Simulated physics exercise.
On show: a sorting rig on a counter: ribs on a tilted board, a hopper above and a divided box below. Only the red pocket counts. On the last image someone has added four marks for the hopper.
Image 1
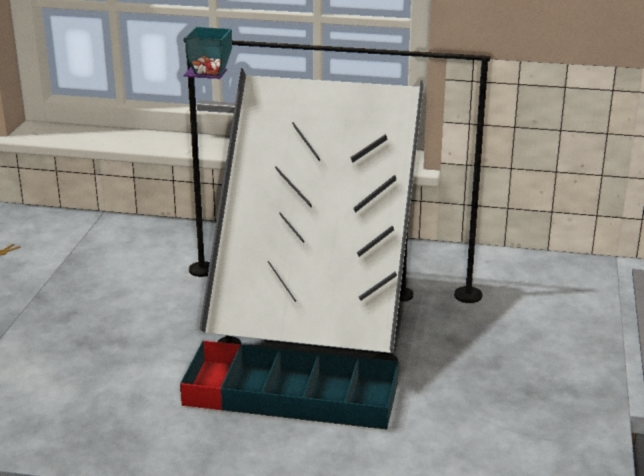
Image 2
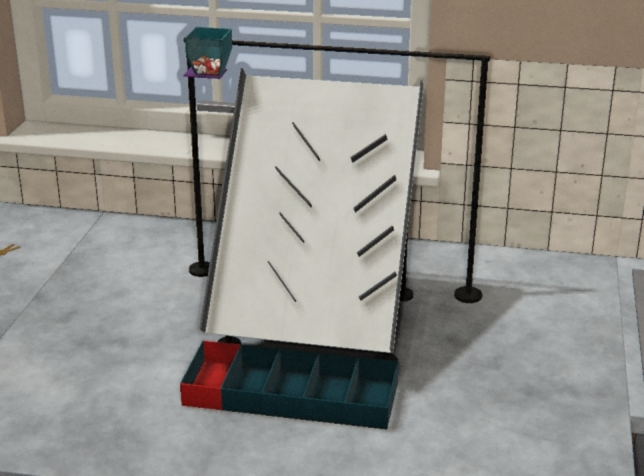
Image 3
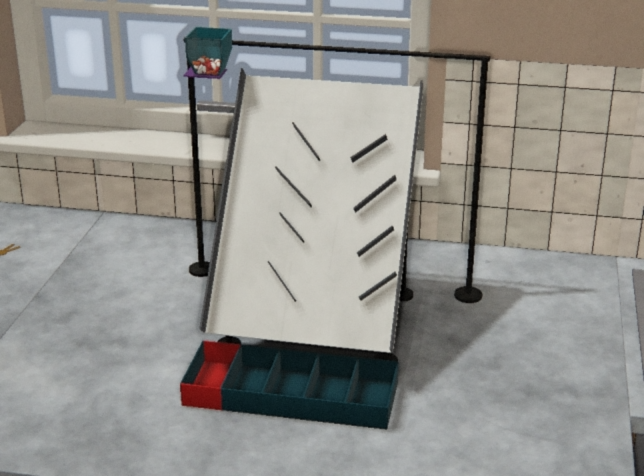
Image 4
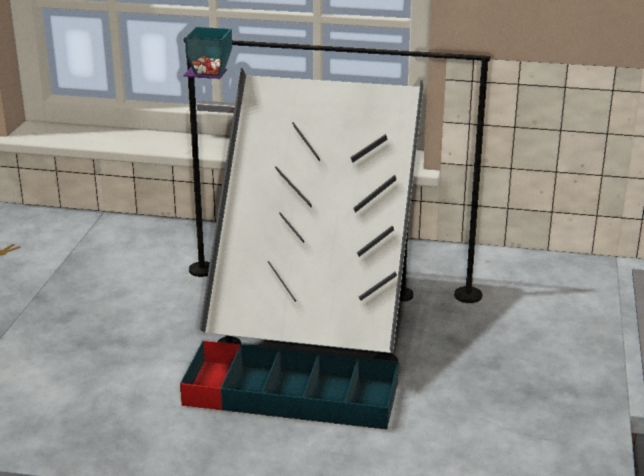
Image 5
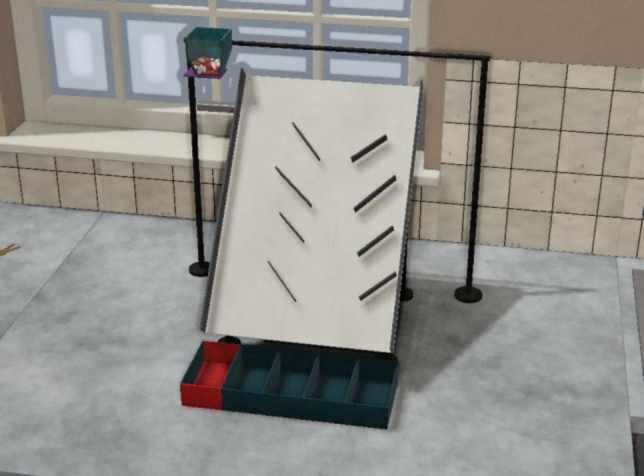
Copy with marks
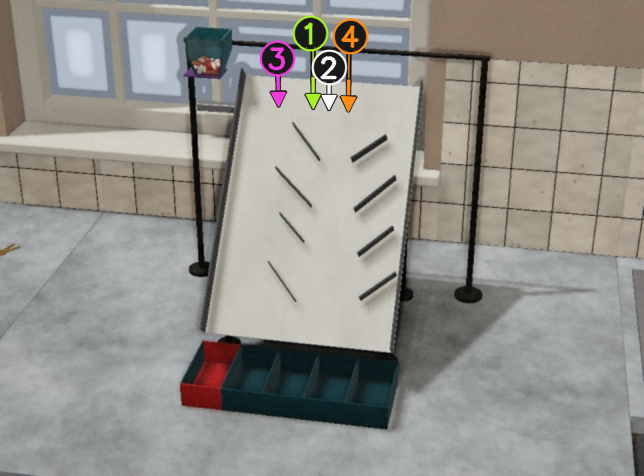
A tilted white board with dark ribs stood on a gray counter, a small green hopper hanging at its upper left and a divided box with one red pocket below, and nothing moved.
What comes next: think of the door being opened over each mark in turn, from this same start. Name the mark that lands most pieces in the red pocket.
Take 3.
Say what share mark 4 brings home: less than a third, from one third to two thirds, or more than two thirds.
Less than a third.
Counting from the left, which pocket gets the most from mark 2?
The fourth from the left.
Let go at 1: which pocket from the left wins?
The fourth from the left.
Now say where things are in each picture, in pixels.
Hopper near (209, 67), jelly beans, door shut, in the first picture.
Ribs (292, 122) to (318, 157), (351, 158) to (386, 134), (275, 166) to (310, 203), in the second picture.
Ribs (354, 209) to (395, 175), (279, 212) to (302, 239), (357, 253) to (393, 226), in the third picture.
Ribs (268, 261) to (294, 299), (359, 298) to (396, 272), in the fourth picture.
Red pocket near (201, 395), number 1 of 5 from the left, in the fifth picture.
On the marked copy, mark 1 meets the board at (313, 103); mark 2 meets the board at (329, 104); mark 3 meets the board at (278, 101); mark 4 meets the board at (348, 105).
Choosing 1, a small share in the red pocket, the bulk in other pockets, only a few outside the box.
Choosing 2, none at all in the red pocket, all but a few in other pockets, a small share outside the box.
Choosing 3, close to half in the red pocket, close to a third in other pockets, a small share outside the box.
Choosing 4, none at all in the red pocket, the bulk in other pockets, close to a quarter outside the box.
